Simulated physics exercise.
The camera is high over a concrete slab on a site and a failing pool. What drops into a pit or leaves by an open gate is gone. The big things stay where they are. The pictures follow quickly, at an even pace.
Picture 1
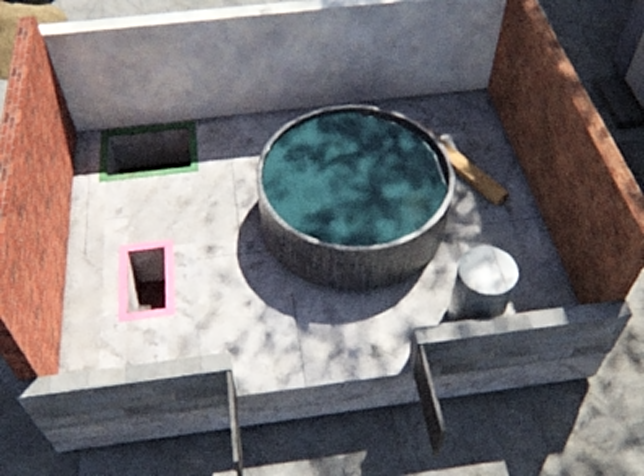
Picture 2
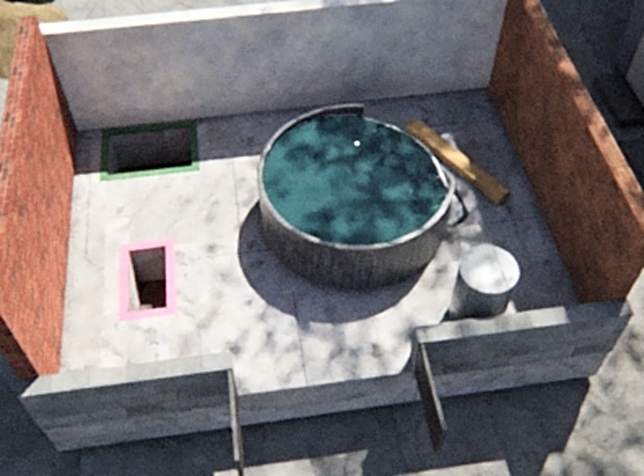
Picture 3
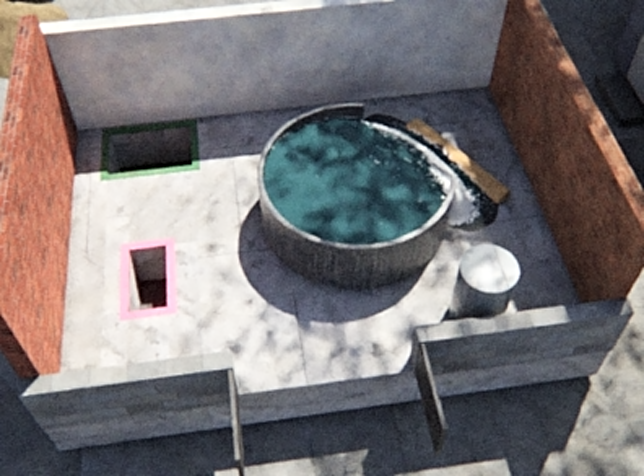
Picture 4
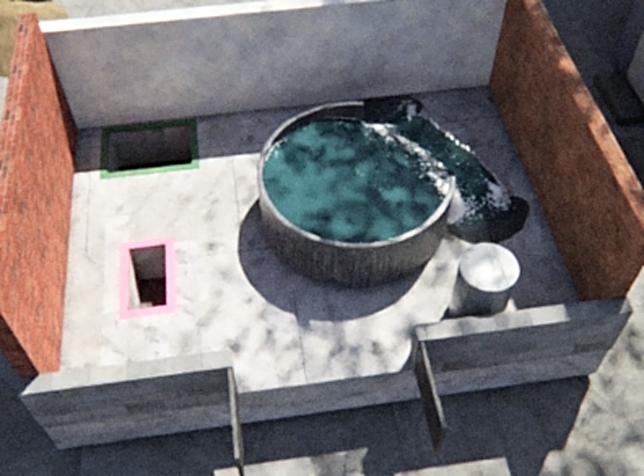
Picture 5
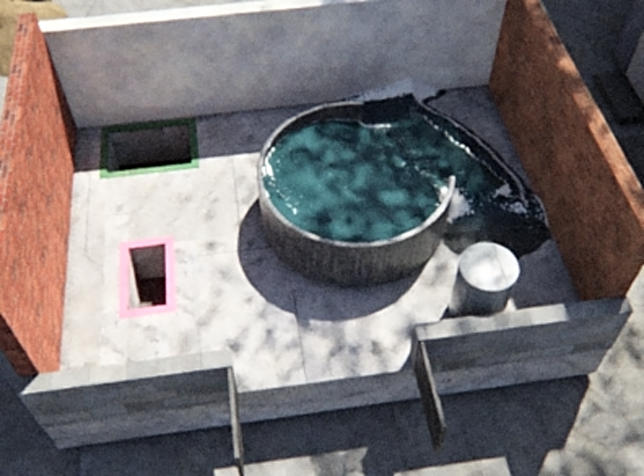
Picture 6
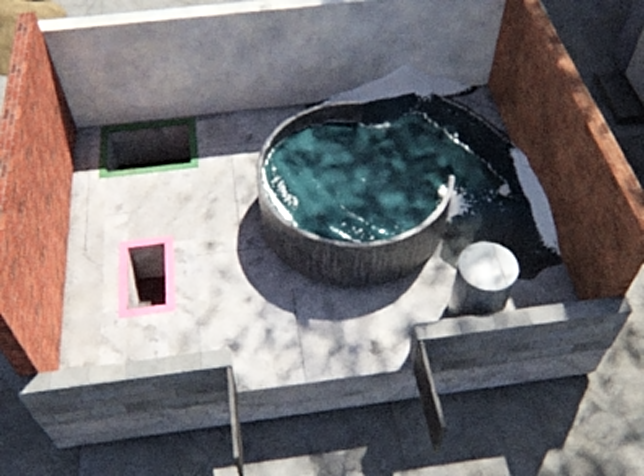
A round tank of blue-green water stood in a walled yard until its back right side opened, and water poured out past a wooden plank, spreading across the slab to the brick wall on the right.
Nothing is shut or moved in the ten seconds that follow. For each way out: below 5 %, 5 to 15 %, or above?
The gate takes between 5 and 15 %; the green pit takes more than 15 %; the pink pit takes between 5 and 15 %.
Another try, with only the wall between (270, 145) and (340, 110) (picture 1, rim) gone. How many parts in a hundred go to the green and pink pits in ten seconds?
Roughly, in per cent: Green 55, pink 2.
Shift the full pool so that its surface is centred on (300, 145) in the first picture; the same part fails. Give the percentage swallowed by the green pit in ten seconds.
Parts in a hundred: Green 12.
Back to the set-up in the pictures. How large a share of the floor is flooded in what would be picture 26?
Close to 70 %.
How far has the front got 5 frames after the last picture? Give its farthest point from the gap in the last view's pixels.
Close to (583, 328).
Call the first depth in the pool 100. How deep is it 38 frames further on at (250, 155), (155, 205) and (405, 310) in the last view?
In turn 6, 4 and 10 in a hundred.
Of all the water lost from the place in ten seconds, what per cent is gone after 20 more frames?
Roughly 10 per cent.
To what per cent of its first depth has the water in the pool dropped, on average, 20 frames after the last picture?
Near 30 in a hundred.
A moment on, water covers 30 % of the floor; the gate 0 %, the green pit 0 %, the pink pit 0 %.
Next, water covers 40 % of the floor; the gate 0 %, the green pit 0 %, the pink pit 0 %.
Then, water covers 70 % of the floor; the gate 0 %, the green pit 3 %, the pink pit 0 %.
Later, water covers 95 % of the floor; the gate 3 %, the green pit 11 %, the pink pit 2 %.
In the end, water covers 100 % of the floor; the gate 8 %, the green pit 19 %, the pink pit 8 %.
